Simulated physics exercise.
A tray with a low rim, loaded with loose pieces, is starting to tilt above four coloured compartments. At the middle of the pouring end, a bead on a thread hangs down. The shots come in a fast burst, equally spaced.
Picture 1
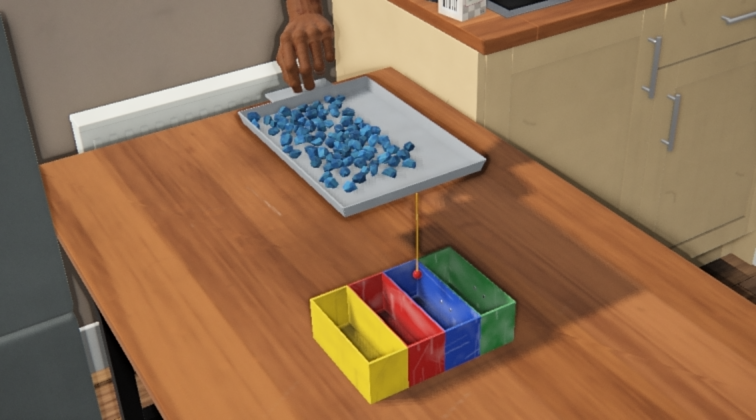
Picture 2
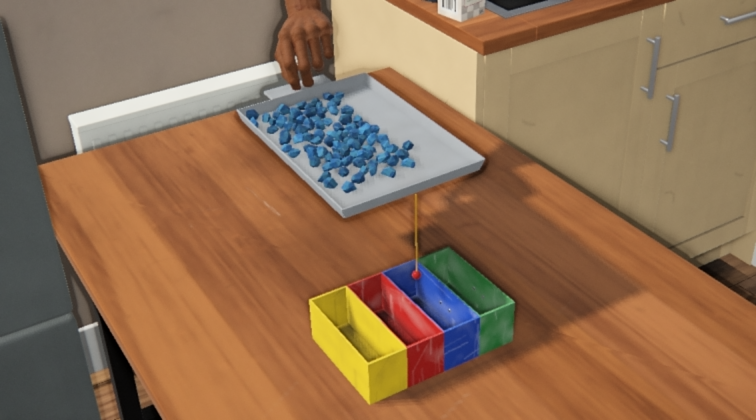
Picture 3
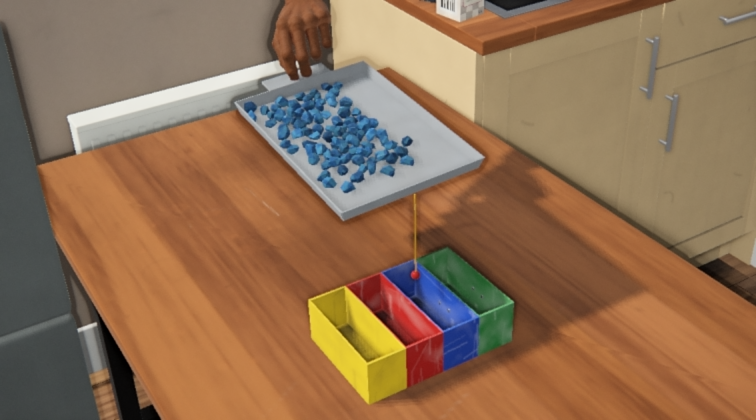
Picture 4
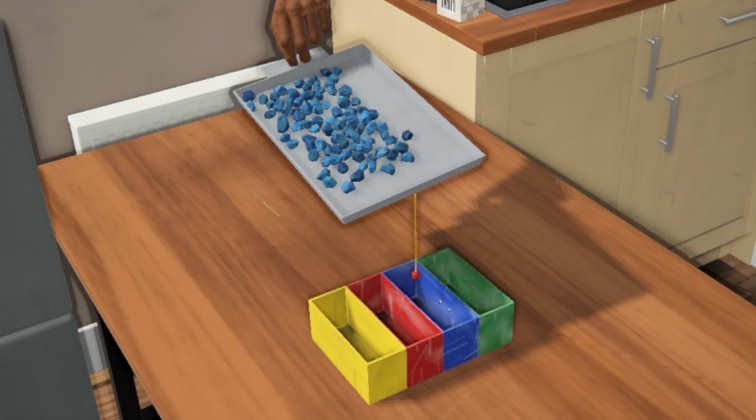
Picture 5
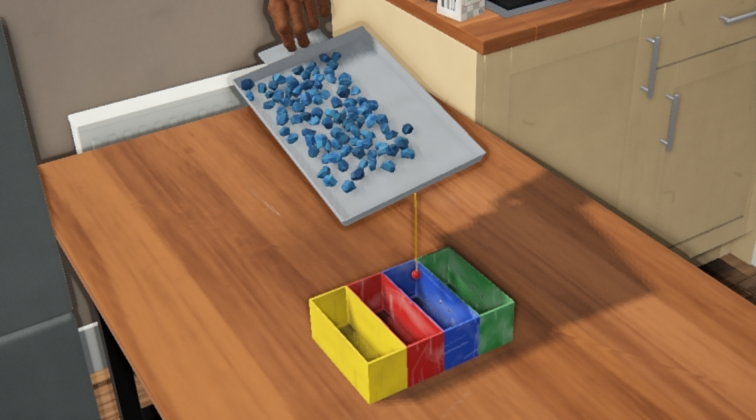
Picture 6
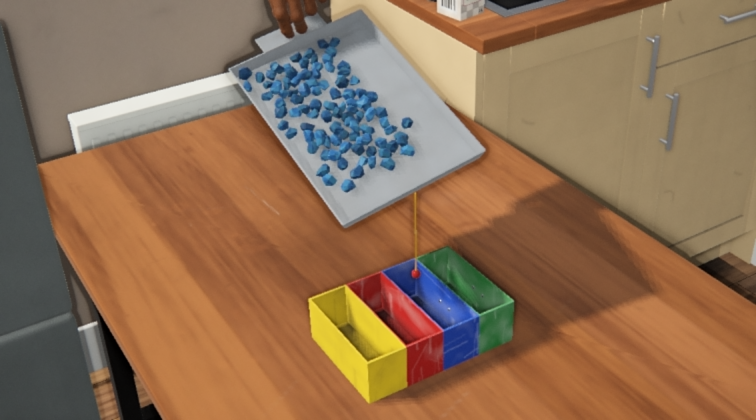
A hand raising the far end of a grey tray of blue stones, steepening its tilt above yellow, red, blue and green compartments.
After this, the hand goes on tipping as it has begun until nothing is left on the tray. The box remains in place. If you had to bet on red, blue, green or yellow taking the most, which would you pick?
I would pick yellow.
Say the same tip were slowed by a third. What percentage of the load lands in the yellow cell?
Roughly 60 %.
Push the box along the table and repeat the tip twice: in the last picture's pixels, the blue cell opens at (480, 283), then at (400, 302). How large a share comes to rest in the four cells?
Try 1: Some 20 %; try 2: Some 100 %.
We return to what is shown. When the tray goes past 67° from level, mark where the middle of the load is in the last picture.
Look about (342, 191) in the last picture.
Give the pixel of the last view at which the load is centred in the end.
Near (368, 360).
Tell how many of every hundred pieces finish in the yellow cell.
I'd put that share near 50 per cent.
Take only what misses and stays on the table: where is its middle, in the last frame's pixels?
It's centred at about (361, 413).
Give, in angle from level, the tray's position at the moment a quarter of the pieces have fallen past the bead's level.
Angle: Close to 80°.
Soon, tray tipped steeply; nearly all on the tray; a stray few in the yellow cell; a small part falling or outside the box.
A while on, tray tipped past a quarter turn; a stray few on the tray; about half in the yellow cell; about a quarter in the red cell; about a quarter falling or outside the box.
Towards the end, tray tipped past a quarter turn; about half in the yellow cell; about a quarter in the red cell; about a quarter falling or outside the box.
Finally, tray tipped past a quarter turn; about half in the yellow cell; about a quarter in the red cell; none in the blue cell; none in the green cell; about a quarter outside the box.
